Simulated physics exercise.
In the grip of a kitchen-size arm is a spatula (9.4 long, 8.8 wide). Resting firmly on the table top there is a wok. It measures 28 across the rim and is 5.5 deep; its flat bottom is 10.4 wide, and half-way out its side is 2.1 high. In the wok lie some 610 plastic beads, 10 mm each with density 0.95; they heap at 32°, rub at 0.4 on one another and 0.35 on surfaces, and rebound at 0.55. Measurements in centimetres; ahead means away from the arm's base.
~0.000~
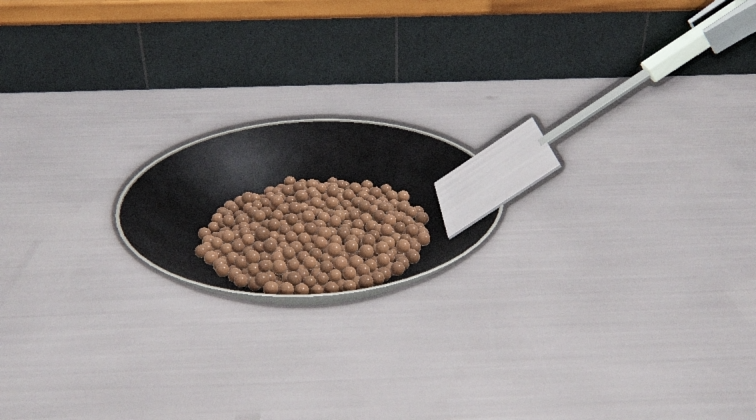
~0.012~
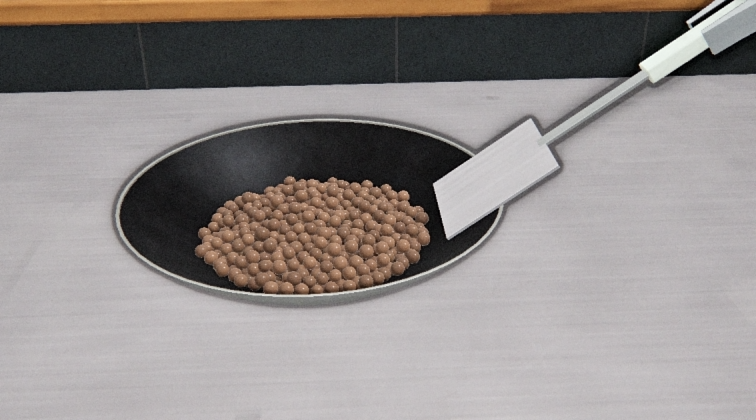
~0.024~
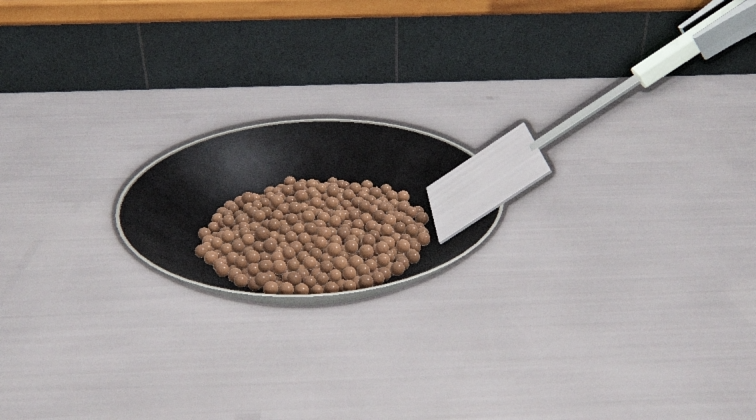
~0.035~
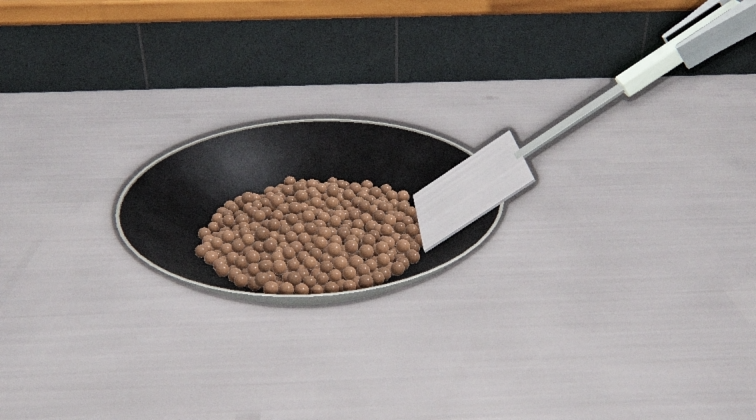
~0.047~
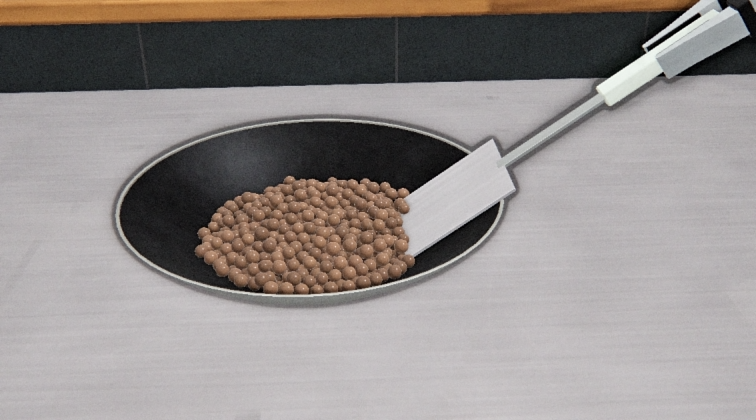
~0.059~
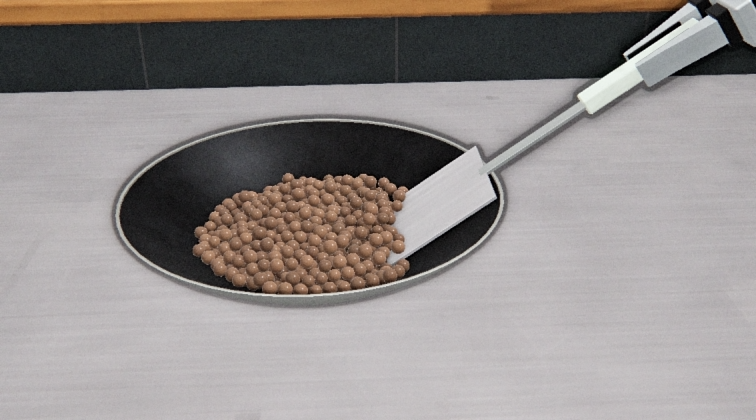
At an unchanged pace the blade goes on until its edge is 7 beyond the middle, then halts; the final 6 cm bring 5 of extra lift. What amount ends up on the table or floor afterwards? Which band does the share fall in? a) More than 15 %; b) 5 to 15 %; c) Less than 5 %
(a) More than 15 %.
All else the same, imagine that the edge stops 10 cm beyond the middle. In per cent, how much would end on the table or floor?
Roughly 40 %.
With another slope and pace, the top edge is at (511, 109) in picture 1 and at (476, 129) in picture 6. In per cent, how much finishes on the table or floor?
Around 10 per cent finishes on the table or floor.
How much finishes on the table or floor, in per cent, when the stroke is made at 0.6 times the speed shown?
Something close to 10 per cent ends up on the table or floor.
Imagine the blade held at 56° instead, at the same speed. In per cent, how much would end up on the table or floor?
Some 30 in a hundred.
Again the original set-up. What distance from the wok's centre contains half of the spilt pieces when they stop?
The answer is around 58 cm.
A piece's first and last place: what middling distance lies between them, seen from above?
Roughly 4 cm.
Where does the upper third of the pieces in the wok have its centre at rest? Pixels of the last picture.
Close to pixel (211, 220).
By 0.10 s, sloping 36°, highest piece 5 above the table; 613 in the wok.
By 0.13 s, sloping 36°, highest piece 7 above the table; 612 in the wok, 1 on the blade or in flight.
By 0.35 s, sloping 36°, highest piece 17 above the table; 480 in the wok, 42 on the table or floor, 91 on the blade or in flight.
By 1.40 s, sloping 36°, highest piece 5 above the table; 480 in the wok, 133 on the table or floor.
Final count, 480 in the wok, 133 on the table or floor. That is 22 % on the table or floor.
